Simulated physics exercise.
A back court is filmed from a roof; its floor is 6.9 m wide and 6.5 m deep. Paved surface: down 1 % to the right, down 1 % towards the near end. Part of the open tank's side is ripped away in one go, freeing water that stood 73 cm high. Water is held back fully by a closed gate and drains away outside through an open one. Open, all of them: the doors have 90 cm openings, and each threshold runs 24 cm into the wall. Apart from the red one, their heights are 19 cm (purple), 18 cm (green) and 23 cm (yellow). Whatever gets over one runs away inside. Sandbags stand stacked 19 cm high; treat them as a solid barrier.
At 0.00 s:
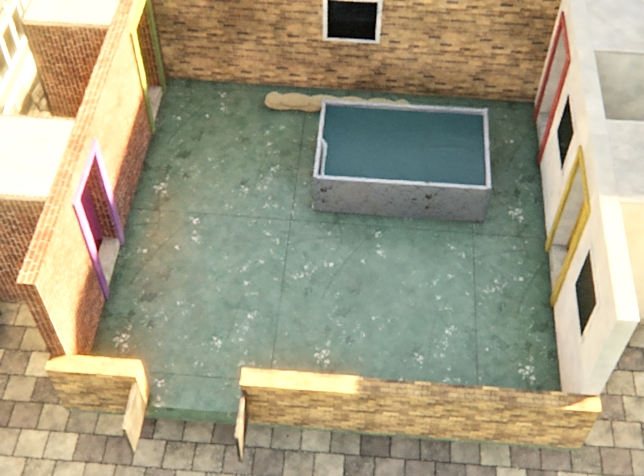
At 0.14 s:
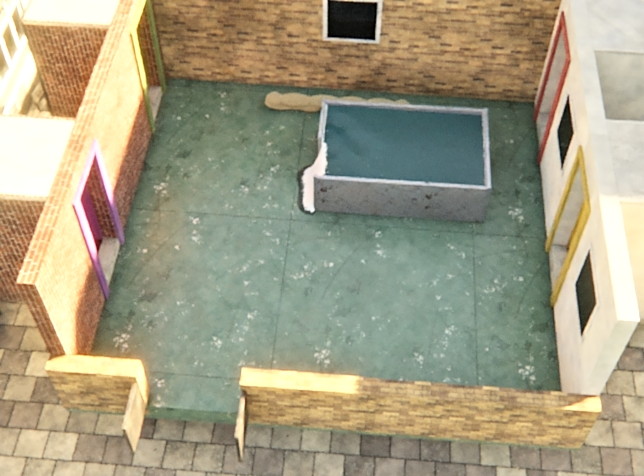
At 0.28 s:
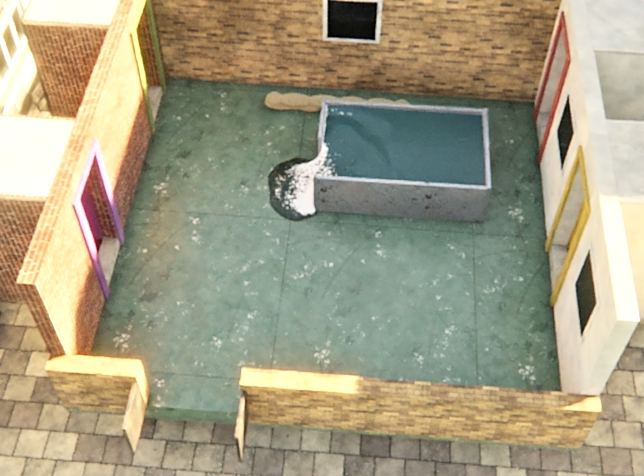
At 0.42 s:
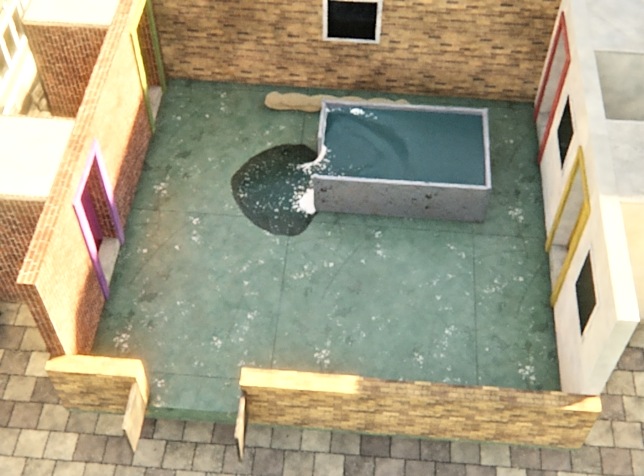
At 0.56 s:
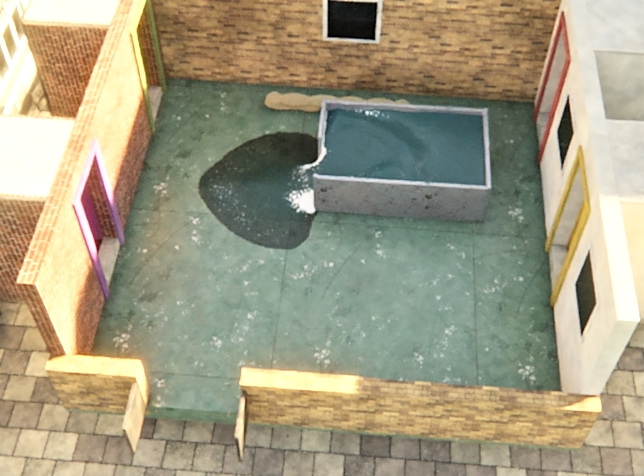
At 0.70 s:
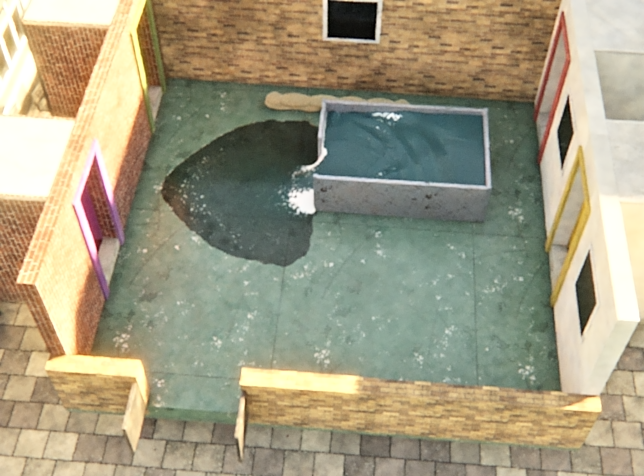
Water pours from the broken left side of an open tank and spreads leftward across the green floor.
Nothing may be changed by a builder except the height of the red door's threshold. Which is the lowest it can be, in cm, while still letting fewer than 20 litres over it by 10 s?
No lower than about 6 cm.
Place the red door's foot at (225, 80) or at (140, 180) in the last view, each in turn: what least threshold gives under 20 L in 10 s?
Minimums: About 11.0 cm and 23 cm.
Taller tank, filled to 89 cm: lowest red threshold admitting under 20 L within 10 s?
Something near 8.5 cm should do.
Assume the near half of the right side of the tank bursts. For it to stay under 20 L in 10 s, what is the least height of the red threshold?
Estimate: Near 13.0 cm.
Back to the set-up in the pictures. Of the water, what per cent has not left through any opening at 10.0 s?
I'd say near 86 per cent is still there.
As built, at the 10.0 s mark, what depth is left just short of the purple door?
Some 8.5 cm.
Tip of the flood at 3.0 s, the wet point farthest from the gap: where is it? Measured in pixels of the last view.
The tip of the flood lies near (82, 384).
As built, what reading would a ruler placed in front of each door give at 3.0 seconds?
Purple door 19 cm, red door 0 cm, green door 16 cm, yellow door 0 cm.
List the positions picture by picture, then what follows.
In the first frame, the open tank at (403, 146) is whole and still, 73 cm deep; the red door at (550, 98) is dry.
In the second frame, the front is at (302, 179), 0.3 m from the gap at (320, 179); 0.2 m2 of floor is wet, 73 cm left at the back.
In the third frame, the front is at (273, 185), 0.8 m from the gap at (320, 180); 0.8 m2 of floor is wet, 73 cm left at the back.
In the fourth frame, the gap is at (320, 181), the front 1.4 m out at (236, 190); the back of the open tank holds 73 cm.
In the fifth frame, the front is at (204, 191), 1.9 m from the gap at (320, 180); 3.4 m2 of floor is wet, 73 cm left at the back.
In the sixth frame, the front is at (168, 193), 2.5 m from the gap at (320, 180); 5.2 m2 of floor is wet, 73 cm left at the back; the red door at (550, 98), 4.1 m from the gap, is still 3.9 m from the nearest water.
After 1.4 s water covers 25 % of the floor, deepest (38 cm) near (307, 190); it has not reached the red door.
After 3.0 s water covers 35 % of the floor, deepest (31 cm) near (85, 373); it has not reached the red door.
After 10.0 s water covers 90 % of the floor, deepest (16 cm) near (82, 384); 9 cm at the red door, 0 litres in over its 25 cm threshold.
At the red door as built, the water arrived by 5.7 s and peaked near 10 cm at 9.6 s.
Run again over the same 10 s with other heights there, 29 litres in over 5 cm, 9 litres over 7 cm. The limit of 20 litres is kept from about 6 cm up.
